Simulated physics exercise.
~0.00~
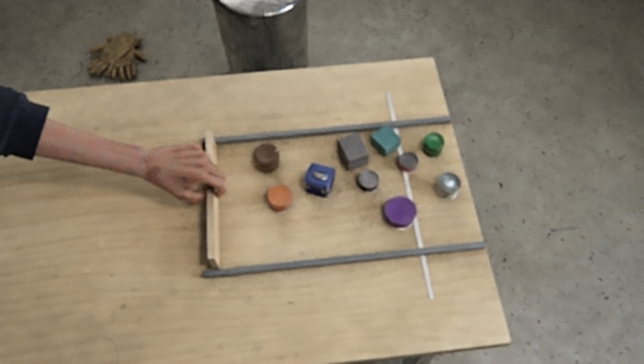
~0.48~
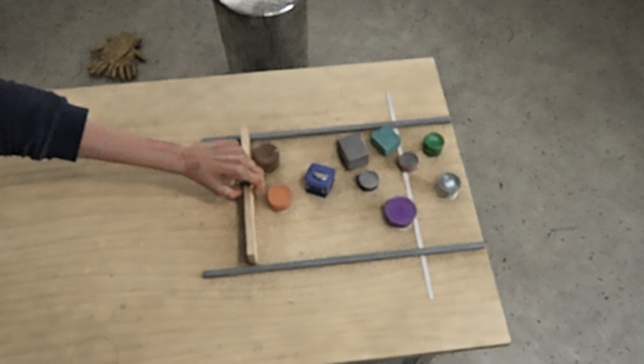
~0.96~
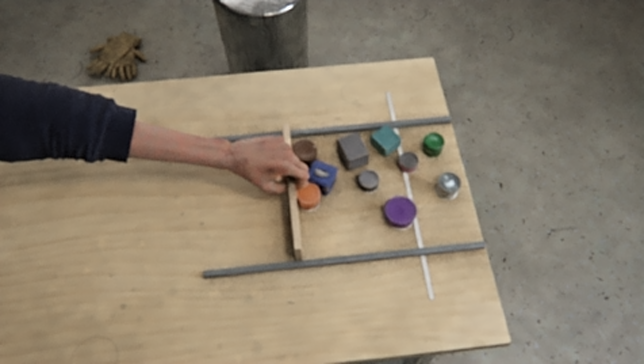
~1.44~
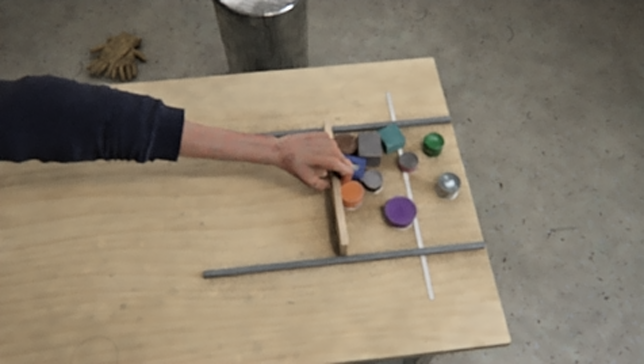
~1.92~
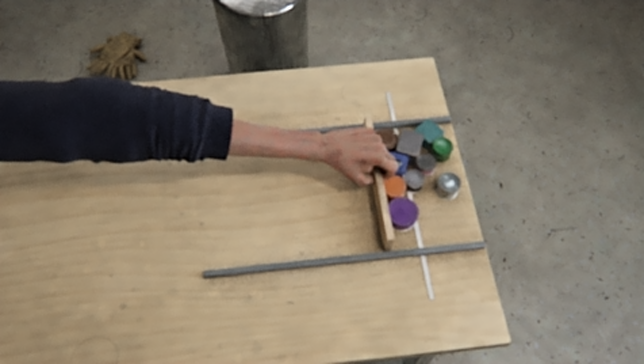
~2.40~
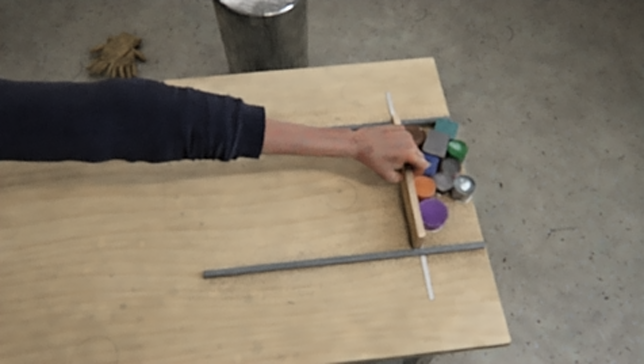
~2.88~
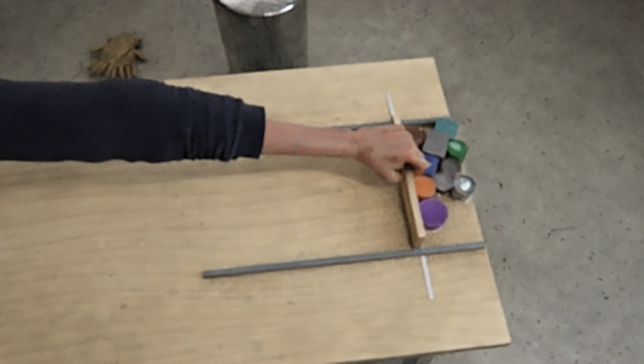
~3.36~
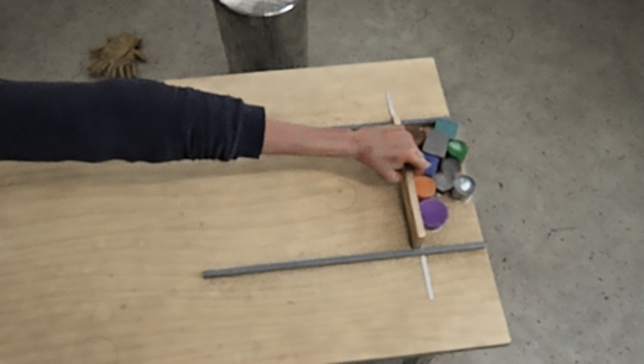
The clip shows a hand sliding an upright wooden board rightward between two grey rails on a table, gathering small coloured objects and pushing them past a white tape line, then holding still with the objects bunched near the table's right edge and none fallen.
